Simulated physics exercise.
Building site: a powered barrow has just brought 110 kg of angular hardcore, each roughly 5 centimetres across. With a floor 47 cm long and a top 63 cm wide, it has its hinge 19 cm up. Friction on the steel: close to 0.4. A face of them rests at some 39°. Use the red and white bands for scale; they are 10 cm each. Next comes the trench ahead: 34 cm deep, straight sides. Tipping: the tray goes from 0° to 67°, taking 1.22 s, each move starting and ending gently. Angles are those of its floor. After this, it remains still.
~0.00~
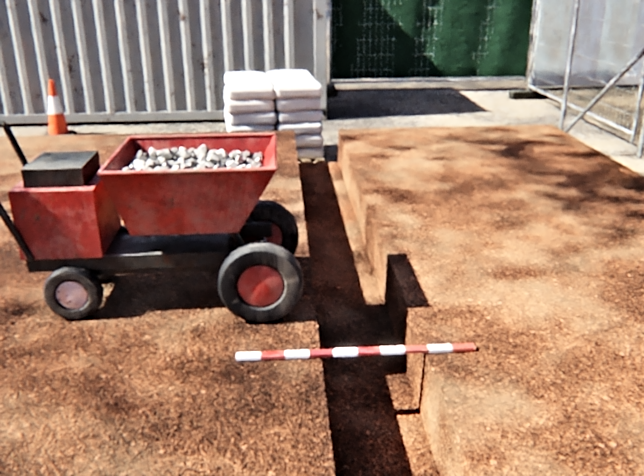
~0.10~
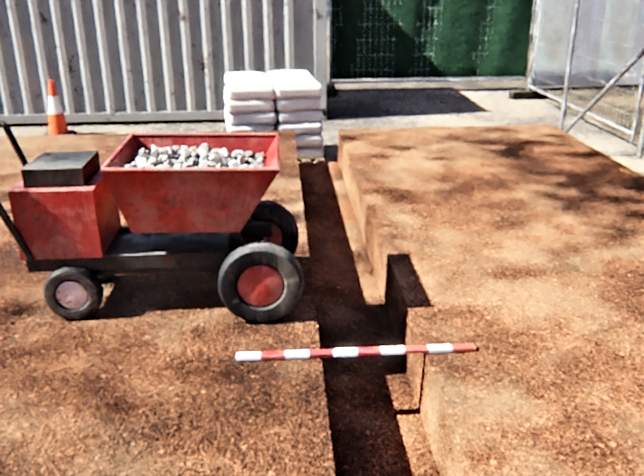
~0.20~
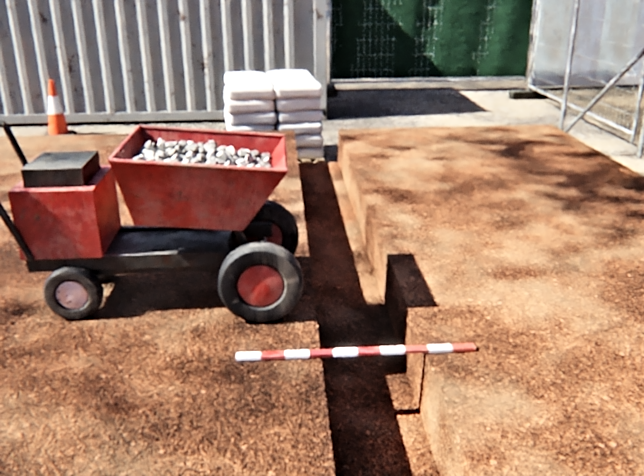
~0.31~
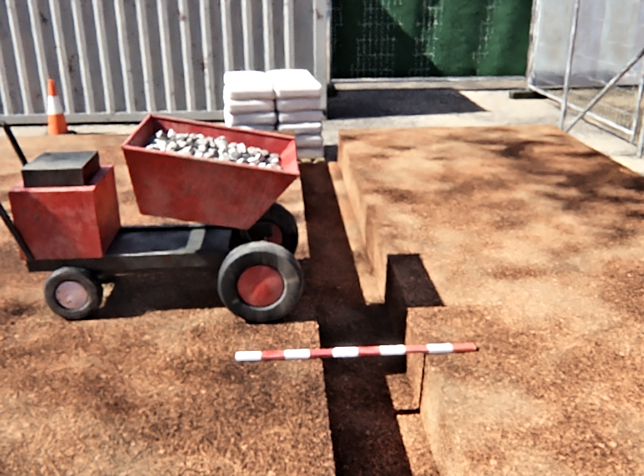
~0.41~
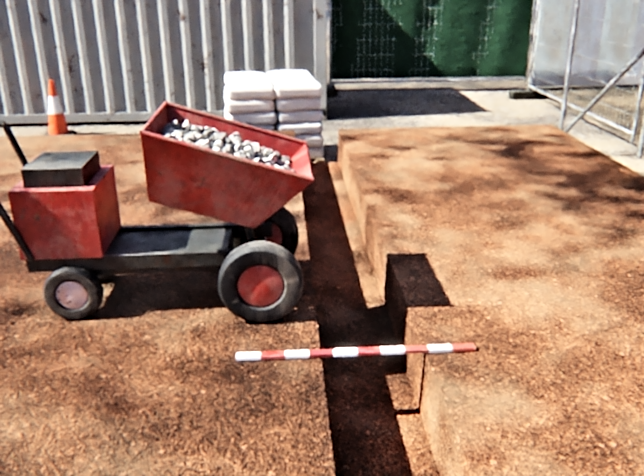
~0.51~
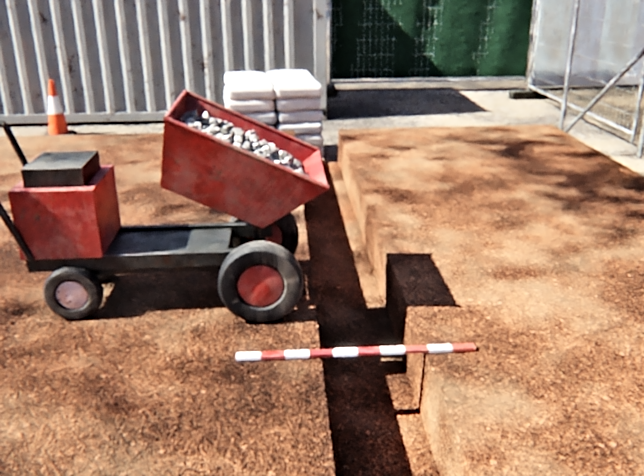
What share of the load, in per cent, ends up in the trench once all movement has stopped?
About 21 per cent.
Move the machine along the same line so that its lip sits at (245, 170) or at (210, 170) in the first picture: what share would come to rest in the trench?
I'd say some 35 per cent and some 40 per cent.
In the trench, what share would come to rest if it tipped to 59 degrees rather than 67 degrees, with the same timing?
With that change, near 10 per cent.
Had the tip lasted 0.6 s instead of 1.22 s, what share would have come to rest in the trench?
Then roughly 15 percent.
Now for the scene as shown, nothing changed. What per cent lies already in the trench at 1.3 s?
By that point it's something like 5 in a hundred.
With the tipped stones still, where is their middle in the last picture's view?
The middle should be near (394, 330).
After 0.9 s the floor is at 57°; 100 % in the tray; the foremost stones are at (354, 213).
After 1.3 s the floor is at 67°; 89 % in the tray, 6 % in the trench, 6 % past the trench; the foremost stones are at (429, 280).
After 1.7 s the floor is at 67°; 73 % in the tray, 11 % in the trench, 16 % past the trench; the foremost stones are at (476, 274).
After 3.6 s the floor is at 67°; 60 % in the tray, 21 % in the trench, 18 % past the trench; the foremost stones are at (501, 277).
